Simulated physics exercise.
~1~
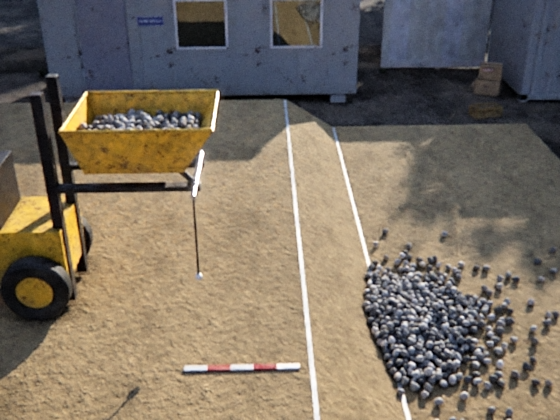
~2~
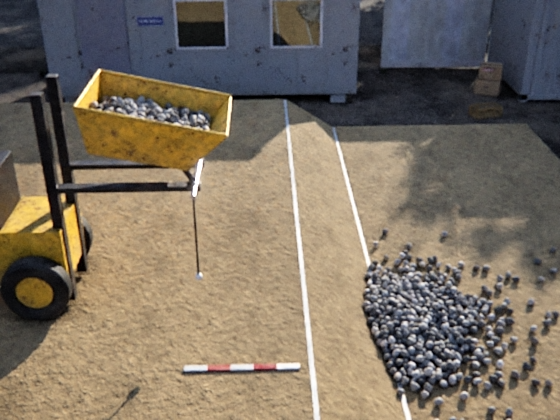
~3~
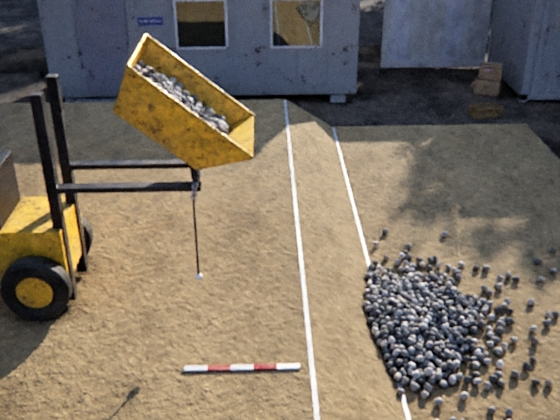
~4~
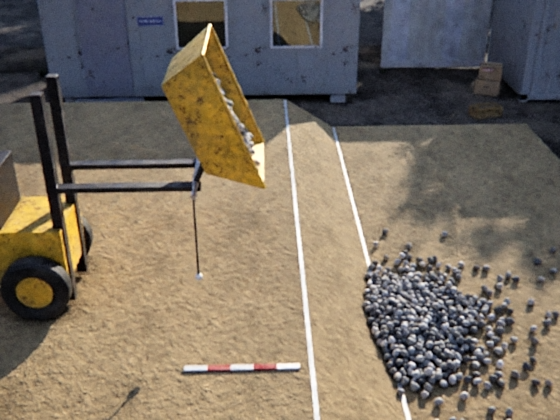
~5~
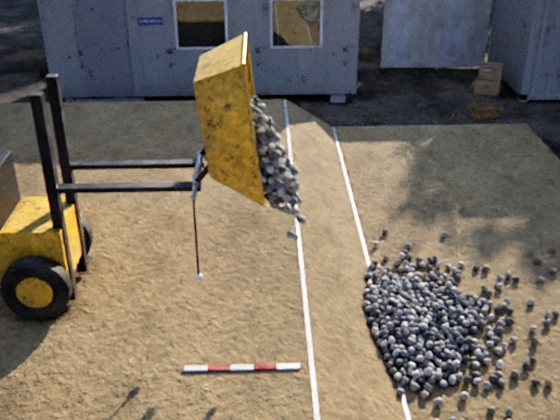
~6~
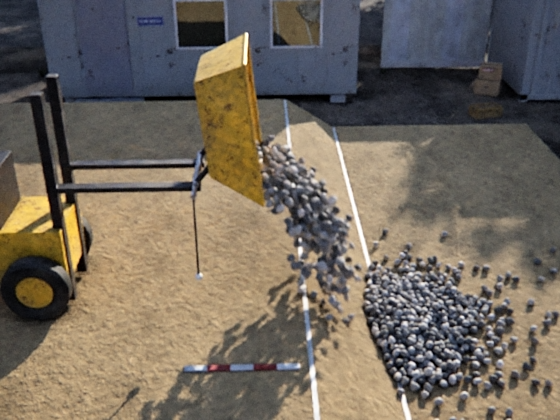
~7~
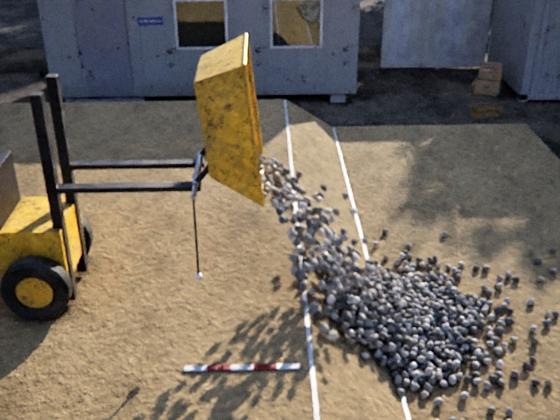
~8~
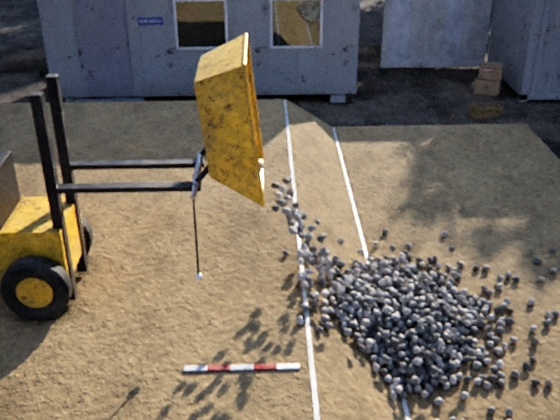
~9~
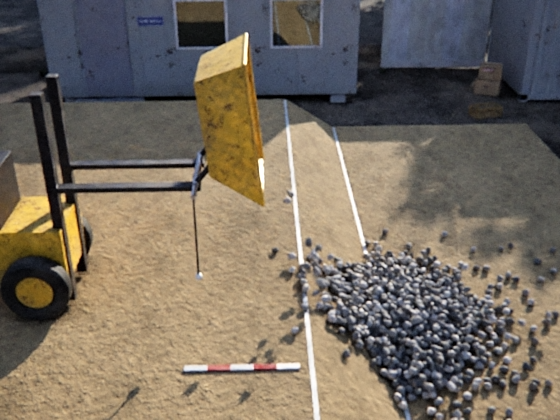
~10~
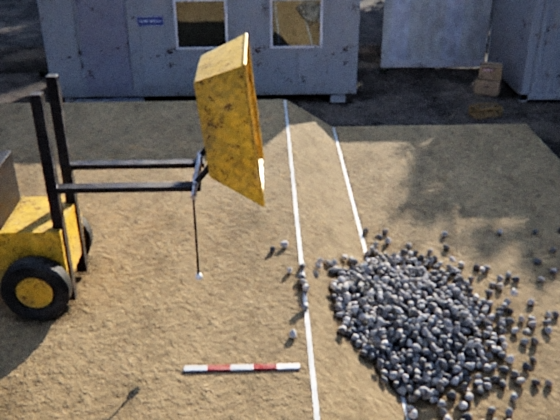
At the start, a yellow skip full of round grey stones sits level on the arms of a yellow machine at the left, while a similar heap lies at the lower right beyond two white lines. The skip tips to the right, slowly and then steeply, until it stands almost upright. Stones spill over its lower edge and pour down in a thick stream. They land around the lines and tumble rightward into the old heap. The stream thins and stops, leaving the skip tipped and empty above a broader heap, with a few stragglers near the left line.
